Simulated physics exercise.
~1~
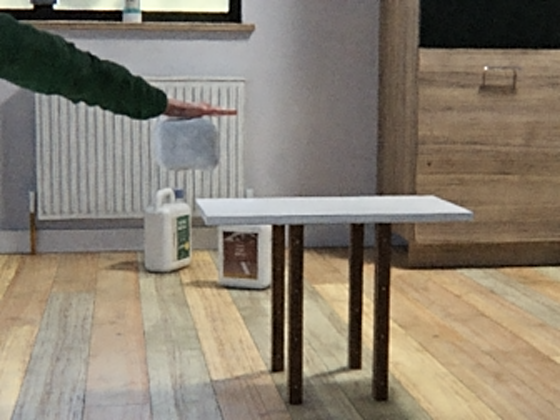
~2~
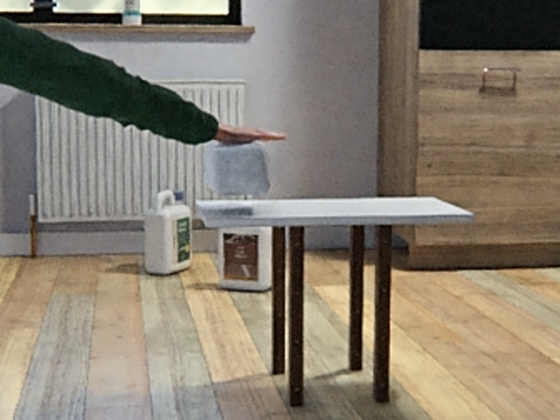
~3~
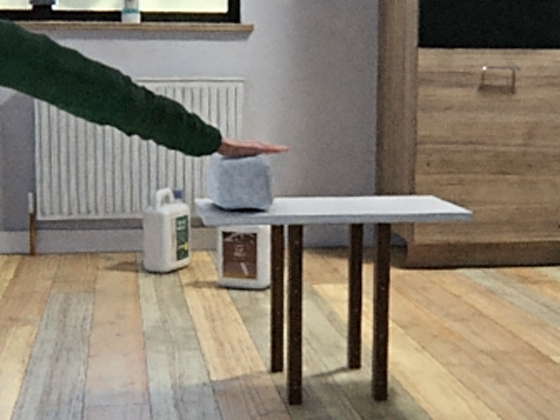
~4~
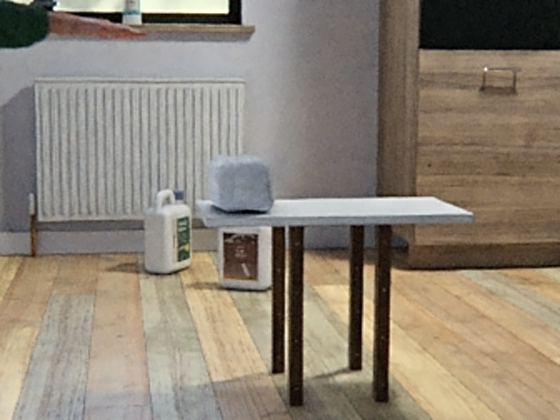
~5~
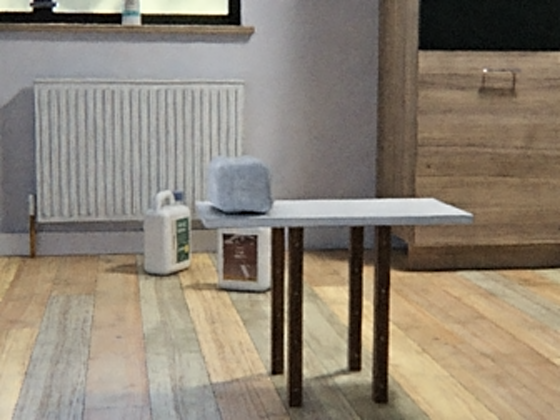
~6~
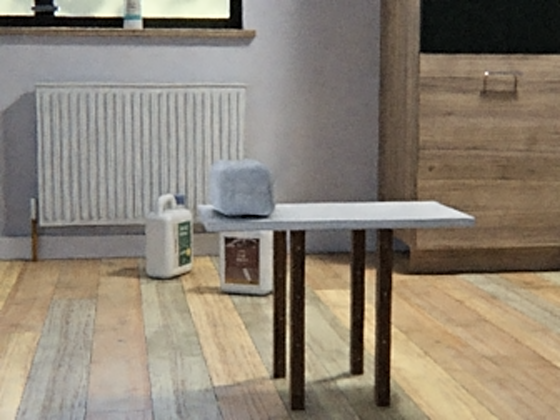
The clip shows a hand in a green sleeve bringing a pale grey cushion rightward and down onto the left end of a white plant stand with dark legs. The hand lets go and withdraws to the left, and the stand stays flat on its feet with the cushion resting on top.
